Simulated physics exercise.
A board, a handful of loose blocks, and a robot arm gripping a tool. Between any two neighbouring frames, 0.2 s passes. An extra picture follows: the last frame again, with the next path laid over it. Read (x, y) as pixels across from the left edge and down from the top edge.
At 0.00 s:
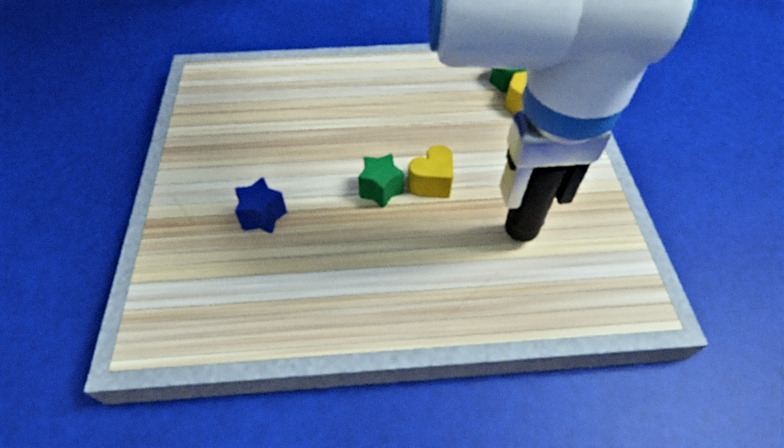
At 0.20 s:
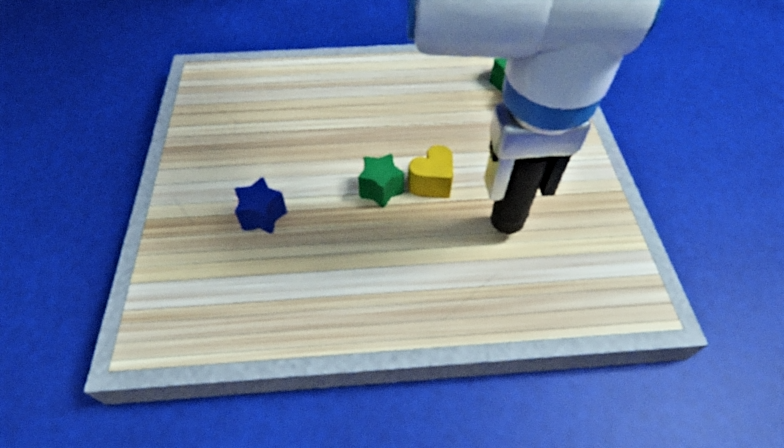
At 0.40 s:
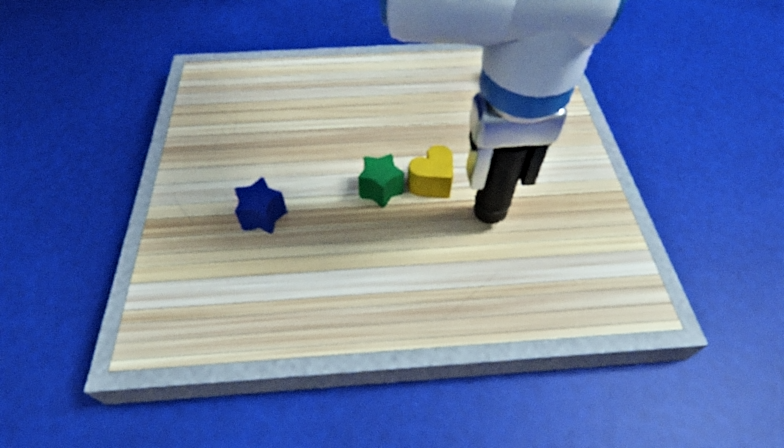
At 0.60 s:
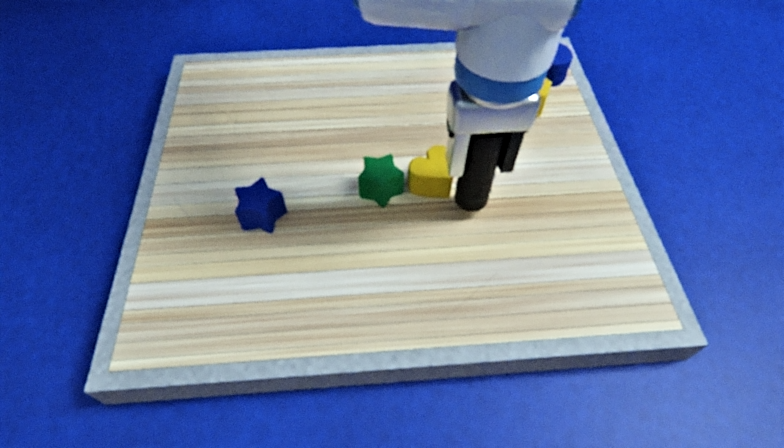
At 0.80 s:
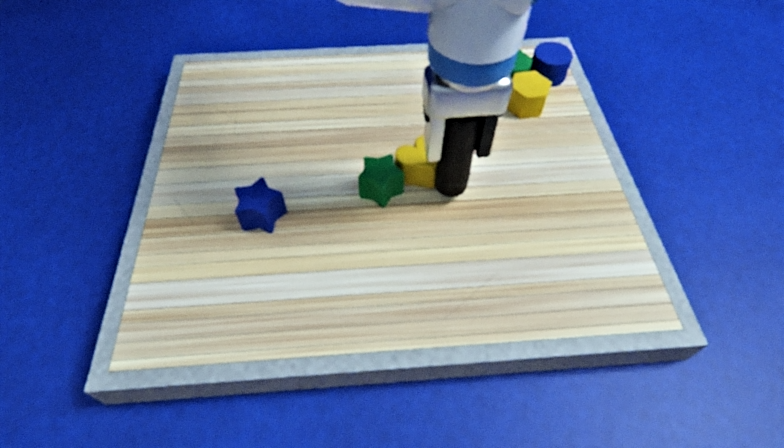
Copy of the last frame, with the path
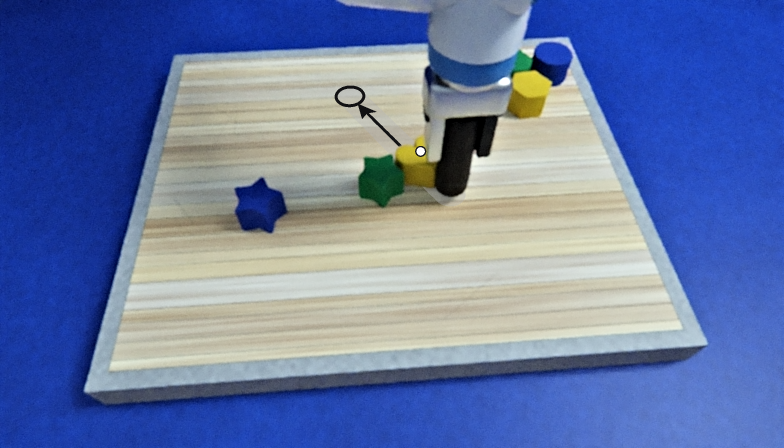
A robot arm holding a dark, rod-shaped tool moves left and slightly toward the back across a wooden board, nearing a yellow heart-shaped block. The tool then nudges the heart slightly left and back, beside a green star block, while the green star and a blue star farther left stay still.
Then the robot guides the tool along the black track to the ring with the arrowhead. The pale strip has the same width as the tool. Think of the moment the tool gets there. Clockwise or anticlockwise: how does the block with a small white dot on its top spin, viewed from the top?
Counterclockwise from above.
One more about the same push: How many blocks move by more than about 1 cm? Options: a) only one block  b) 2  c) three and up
a
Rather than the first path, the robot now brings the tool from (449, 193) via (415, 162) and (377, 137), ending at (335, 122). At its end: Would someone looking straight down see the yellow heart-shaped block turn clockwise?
I believe so.
Drawn move, straight from (449, 193) to (350, 96); the dot is on the yellow heart-shaped block.
The first path, step by step. One third of the way, tool at (412, 149); yellow heart-shaped block at (383, 118).
Two thirds of the way, tool at (379, 116); yellow heart-shaped block at (347, 90), turned 15° anticlockwise.
At the end, tool at (349, 87); green star block still; yellow heart-shaped block at (313, 75), turned 70° anticlockwise.
